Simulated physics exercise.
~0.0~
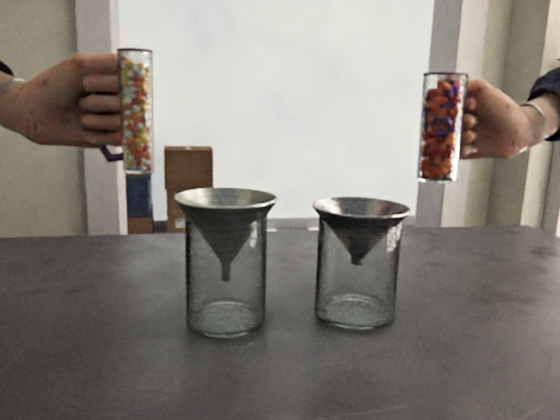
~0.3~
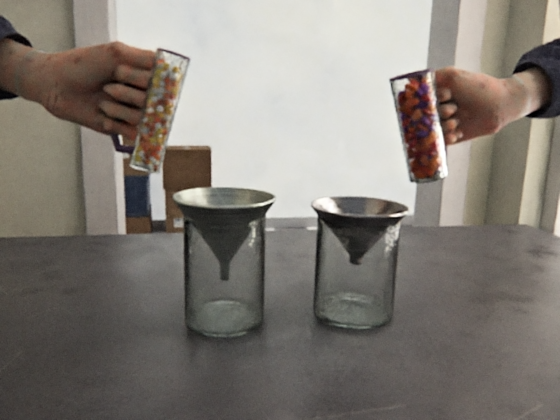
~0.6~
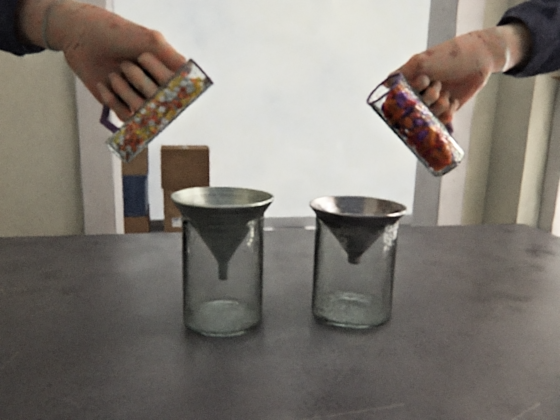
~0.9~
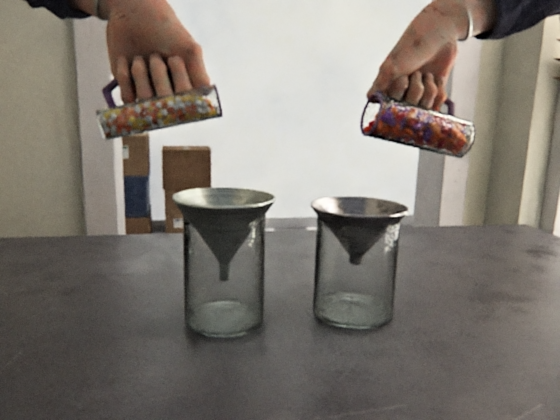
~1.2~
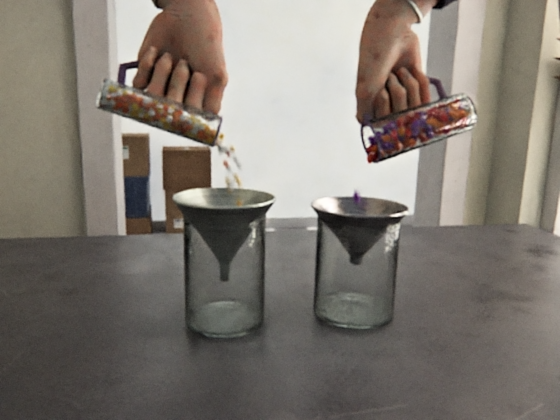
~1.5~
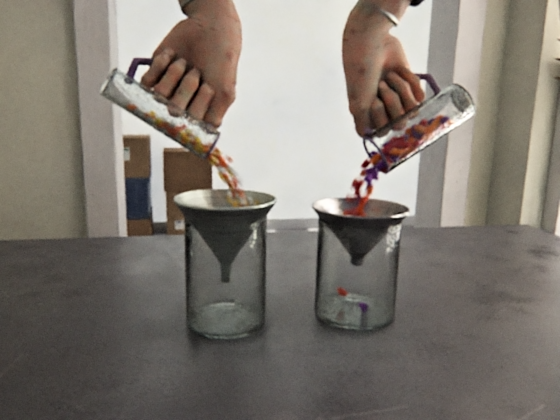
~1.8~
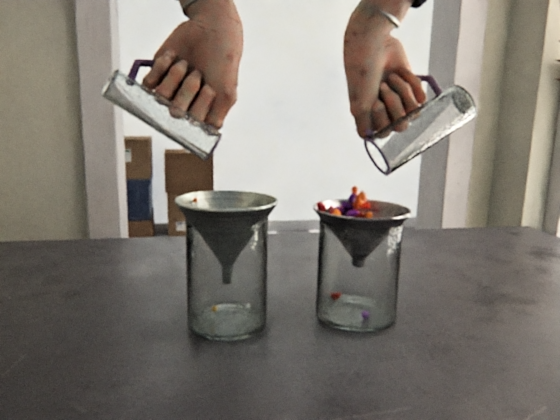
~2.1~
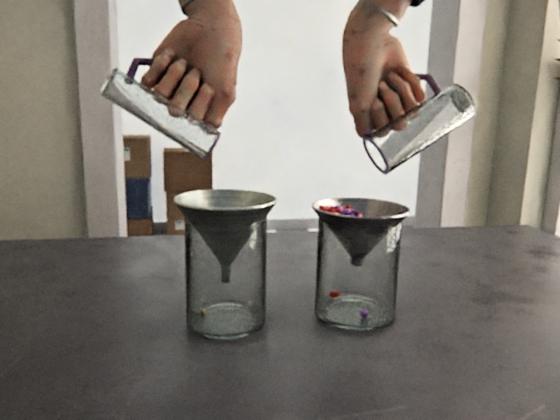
To begin with, two hands hold up clear cups of small colourful pieces, one on each side of two metal funnels resting in glass jars on a dark table. The hands move inward and tilt the cups until they lie on their sides, with everything still inside. Next, a few pieces spill from each cup, and then both pour in thicker streams toward the funnels. Both cups empty, and the right funnel is heaped with orange, red and purple pieces. By the end, both funnels are clogged, with just a few pieces down in the jars.
